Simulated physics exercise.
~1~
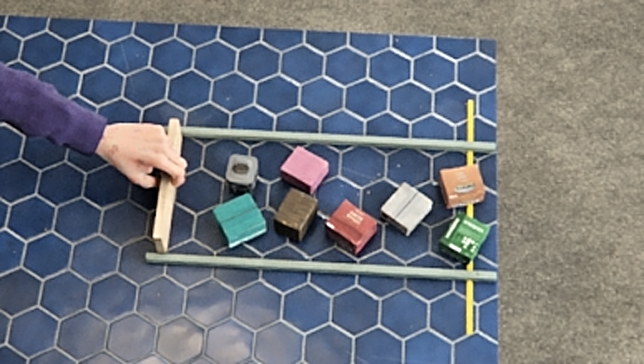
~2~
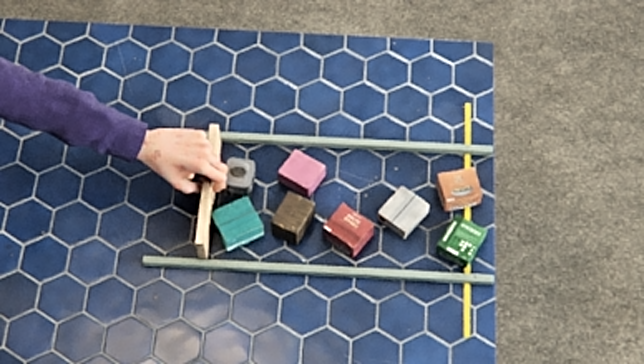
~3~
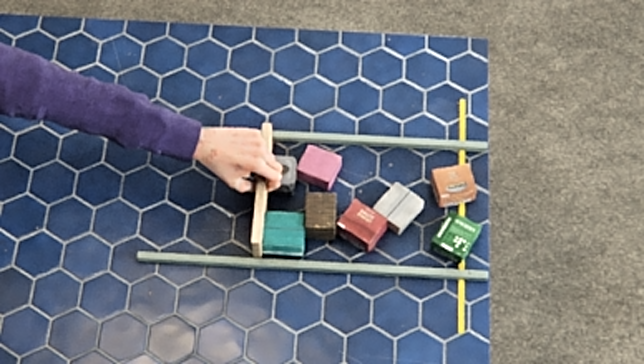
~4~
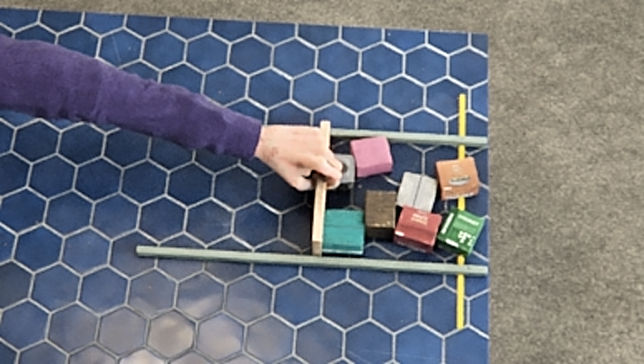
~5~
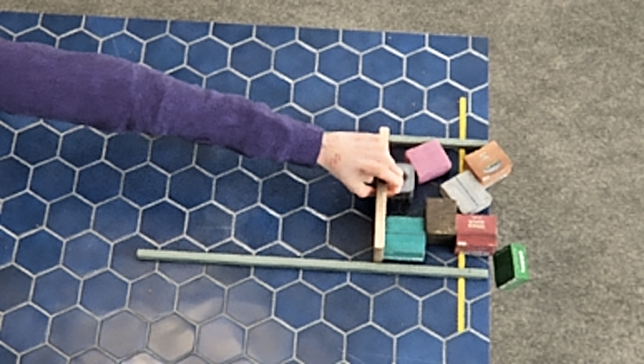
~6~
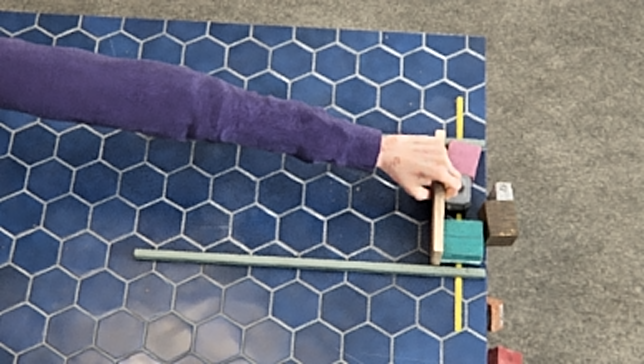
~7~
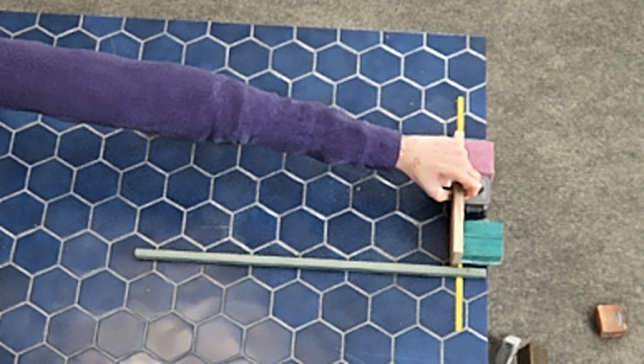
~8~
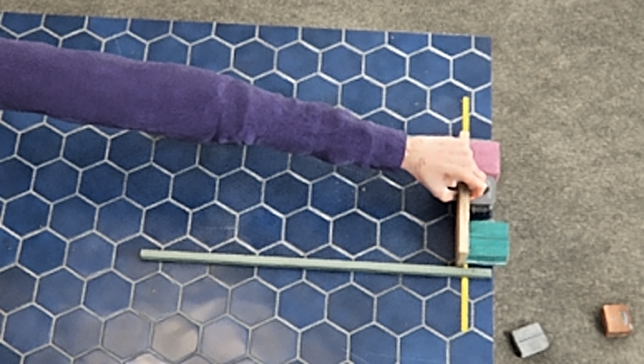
A hand in a purple sleeve slides an upright wooden board rightward across a blue hexagon-patterned tabletop, between two pale rails, toward a scatter of small coloured blocks near a yellow tape line. The board gathers the grey case and turquoise box first, and soon the whole cluster is bunching up and shifting right. The green box tips over the table's edge, then the orange, white and red ones go, followed by the dark block. The board halts at the tape, with five fallen from the table while the pink, grey and turquoise pieces stay perched at the rim.
